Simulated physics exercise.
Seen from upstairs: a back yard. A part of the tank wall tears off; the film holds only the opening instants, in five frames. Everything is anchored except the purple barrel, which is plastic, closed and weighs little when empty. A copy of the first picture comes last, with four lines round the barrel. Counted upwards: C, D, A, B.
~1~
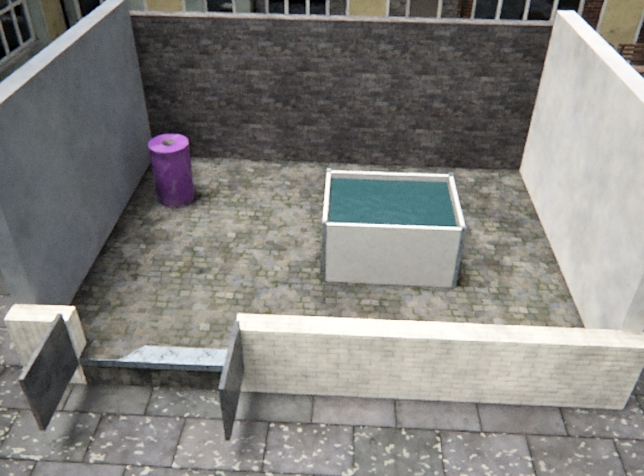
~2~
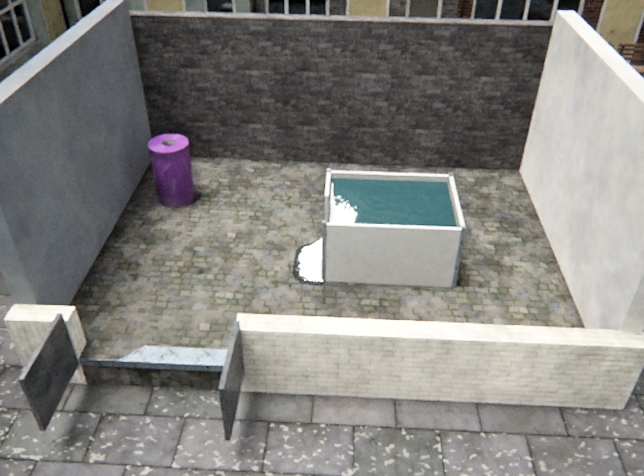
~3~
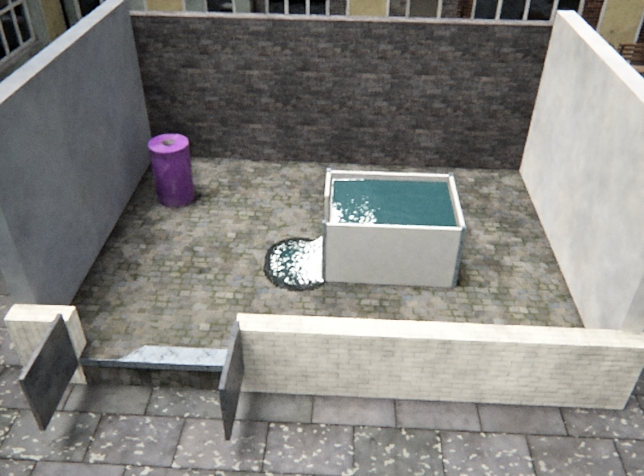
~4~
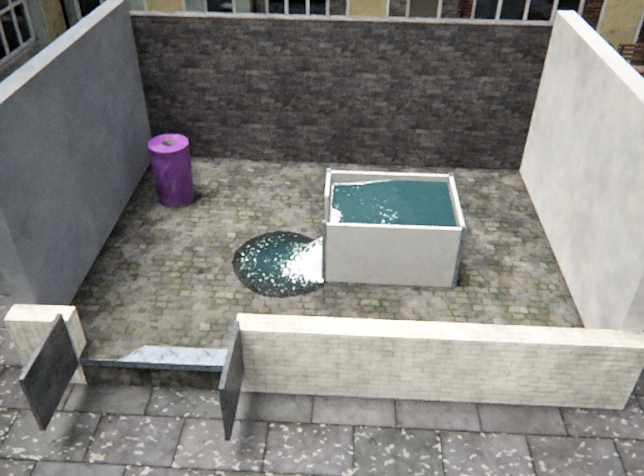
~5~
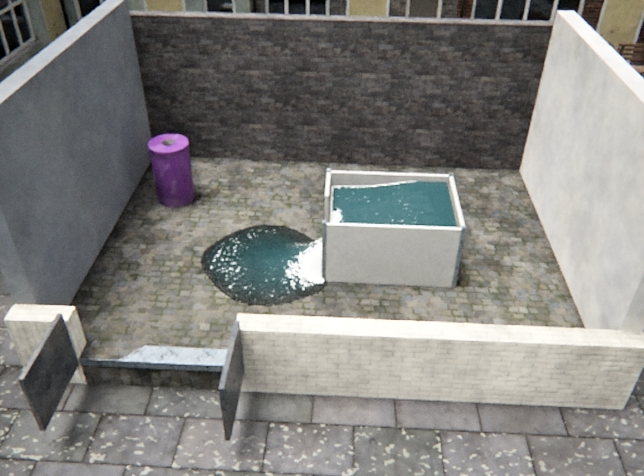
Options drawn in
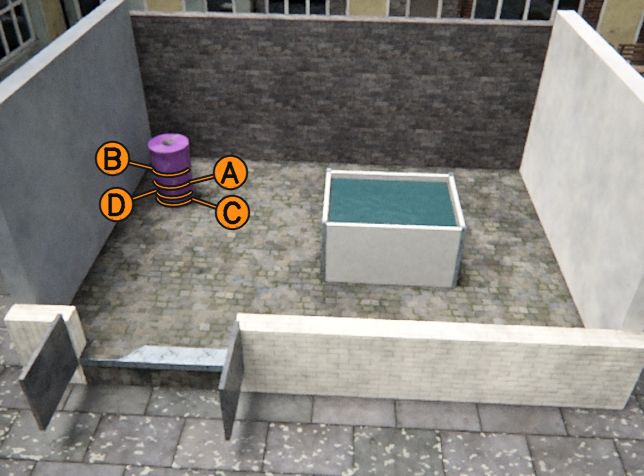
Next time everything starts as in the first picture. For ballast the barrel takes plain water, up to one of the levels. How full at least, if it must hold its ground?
Go for D.
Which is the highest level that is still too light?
It is C.
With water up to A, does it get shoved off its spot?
No, not at all.
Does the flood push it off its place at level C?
Yes.
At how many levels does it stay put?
Three.
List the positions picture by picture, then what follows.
Lid of the purple barrel at (168, 143); tank full, its middle at (391, 203); open gate at (157, 313).
Water covers 1 % of the ground and is seen nearest the barrel at (303, 252).
Water covers 3 % of the ground and is seen nearest the barrel at (285, 242).
Water covers 5 % of the ground and is seen nearest the barrel at (257, 241).
Lid of the purple barrel at (168, 143); water covers 8 % of the ground and is seen nearest the barrel at (240, 232).
On the marked copy, A at (168, 188); B at (166, 175); C at (171, 205); D at (170, 198); from the bottom up C, D, A, B.
Choosing A, it does not move.
Choosing B, it does not move.
Choosing C, it is pushed about 3 times its own width away.
Choosing D, it does not move.
